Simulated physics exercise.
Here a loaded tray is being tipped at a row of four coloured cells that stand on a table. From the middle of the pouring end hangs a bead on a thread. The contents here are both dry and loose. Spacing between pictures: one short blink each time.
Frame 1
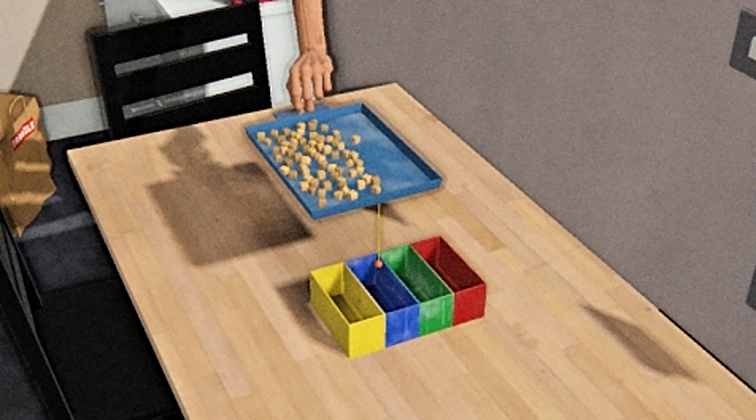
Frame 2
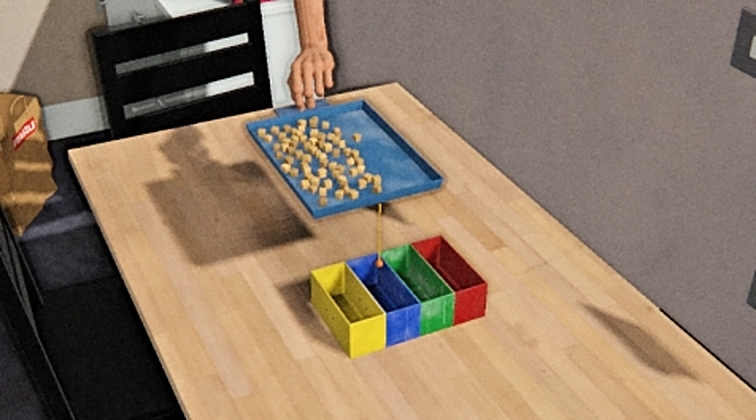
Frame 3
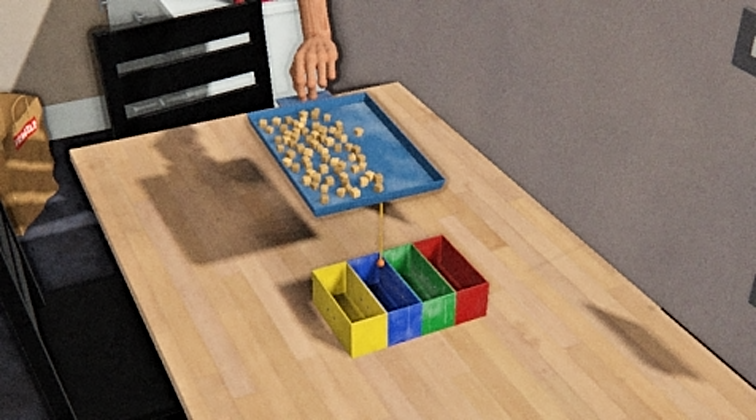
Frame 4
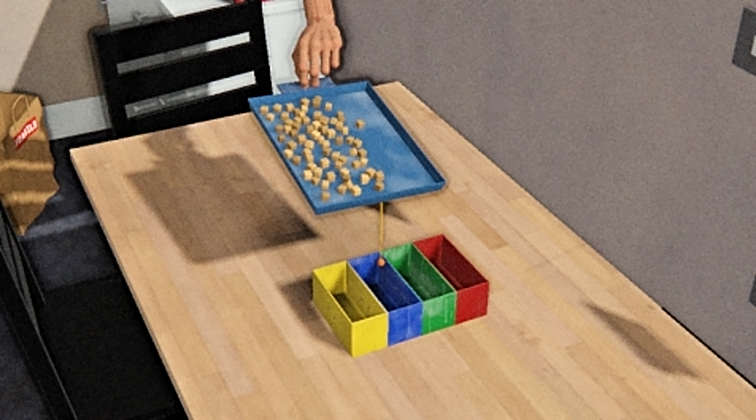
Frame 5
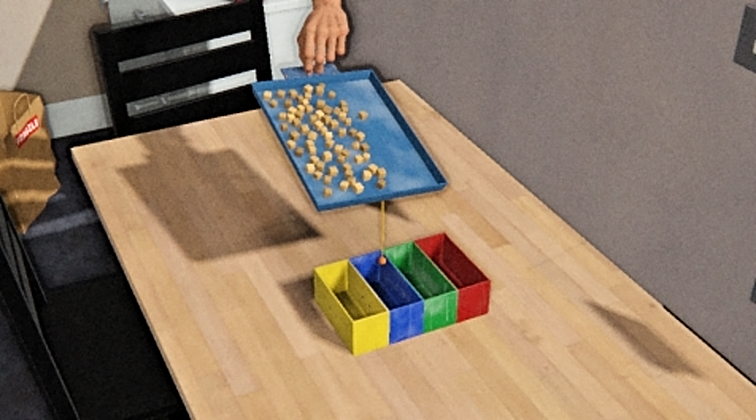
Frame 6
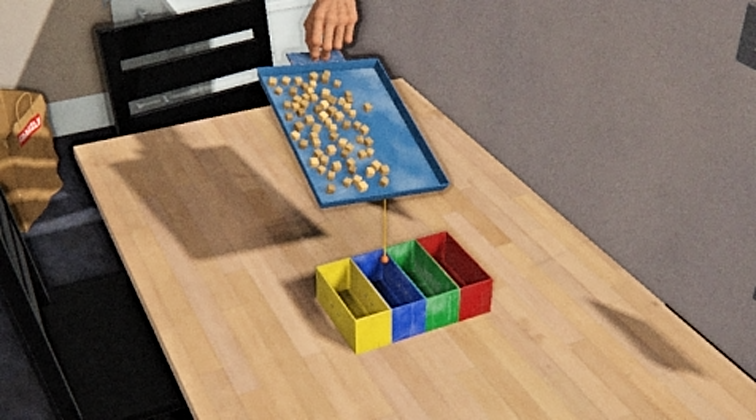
The video shows a hand gradually raising the far end of a blue tray of small wooden cubes above yellow, blue, green and red cells on a table, while a bead hangs on a thread from the tray's near end.
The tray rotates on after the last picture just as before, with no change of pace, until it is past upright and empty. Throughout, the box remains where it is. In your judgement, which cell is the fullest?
In my judgement the red cell is fullest.
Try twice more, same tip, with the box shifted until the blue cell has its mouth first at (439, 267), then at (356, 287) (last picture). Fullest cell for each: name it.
In order: That blue cell, the red one.
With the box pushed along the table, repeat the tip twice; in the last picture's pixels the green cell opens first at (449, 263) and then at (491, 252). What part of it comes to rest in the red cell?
You'd get 10 in a hundred first and 0 in a hundred after that.
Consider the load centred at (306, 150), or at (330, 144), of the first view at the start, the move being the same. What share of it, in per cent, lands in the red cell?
First case around 50 %, second case around 40 %.
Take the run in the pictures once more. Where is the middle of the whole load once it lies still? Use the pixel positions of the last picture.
Roughly at pixel (446, 295).
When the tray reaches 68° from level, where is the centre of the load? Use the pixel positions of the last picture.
In the last view, the load is centred close to (407, 178).
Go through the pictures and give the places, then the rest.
In the first frame, corners of the pouring end (313, 210) and (439, 178), level; middle of the load (317, 156), small wooden cubes; bead on its thread (378, 264); yellow cell (367, 334); blue cell (402, 323); green cell (436, 312); red cell (469, 302).
In the second frame, corners of the pouring end (314, 209) and (440, 178), level; middle of the load (318, 154).
In the third frame, corners of the pouring end (316, 207) and (442, 179), tipped barely, lowest at the right corner; middle of the load (319, 148).
In the fourth frame, corners of the pouring end (318, 206) and (443, 181), tipped a little, lowest at the right corner; middle of the load (321, 140).
In the fifth frame, corners of the pouring end (320, 203) and (444, 182), tipped clearly, lowest at the right corner; middle of the load (323, 131).
In the sixth frame, corners of the pouring end (323, 200) and (447, 182), tipped clearly, lowest at the right corner; middle of the load (328, 123); yellow cell (373, 329); blue cell (408, 318); green cell (442, 307); red cell (475, 297).
Just after the last frame, tray tipped steeply; almost all on the tray; about a tenth falling or outside the box.
A moment on, tray tipped past a quarter turn; roughly a third on the tray; roughly a quarter in the red cell; about a tenth in the green cell; about a tenth in the blue cell; roughly a quarter falling or outside the box.
Further on, tray tipped past a quarter turn; roughly half in the red cell; roughly a quarter in the green cell; roughly a quarter in the blue cell; just a few in the yellow cell; about a tenth falling or outside the box.
When it is over, tray tipped past a quarter turn; roughly half in the red cell; roughly a quarter in the green cell; roughly a quarter in the blue cell; just a few in the yellow cell; about a tenth outside the box.
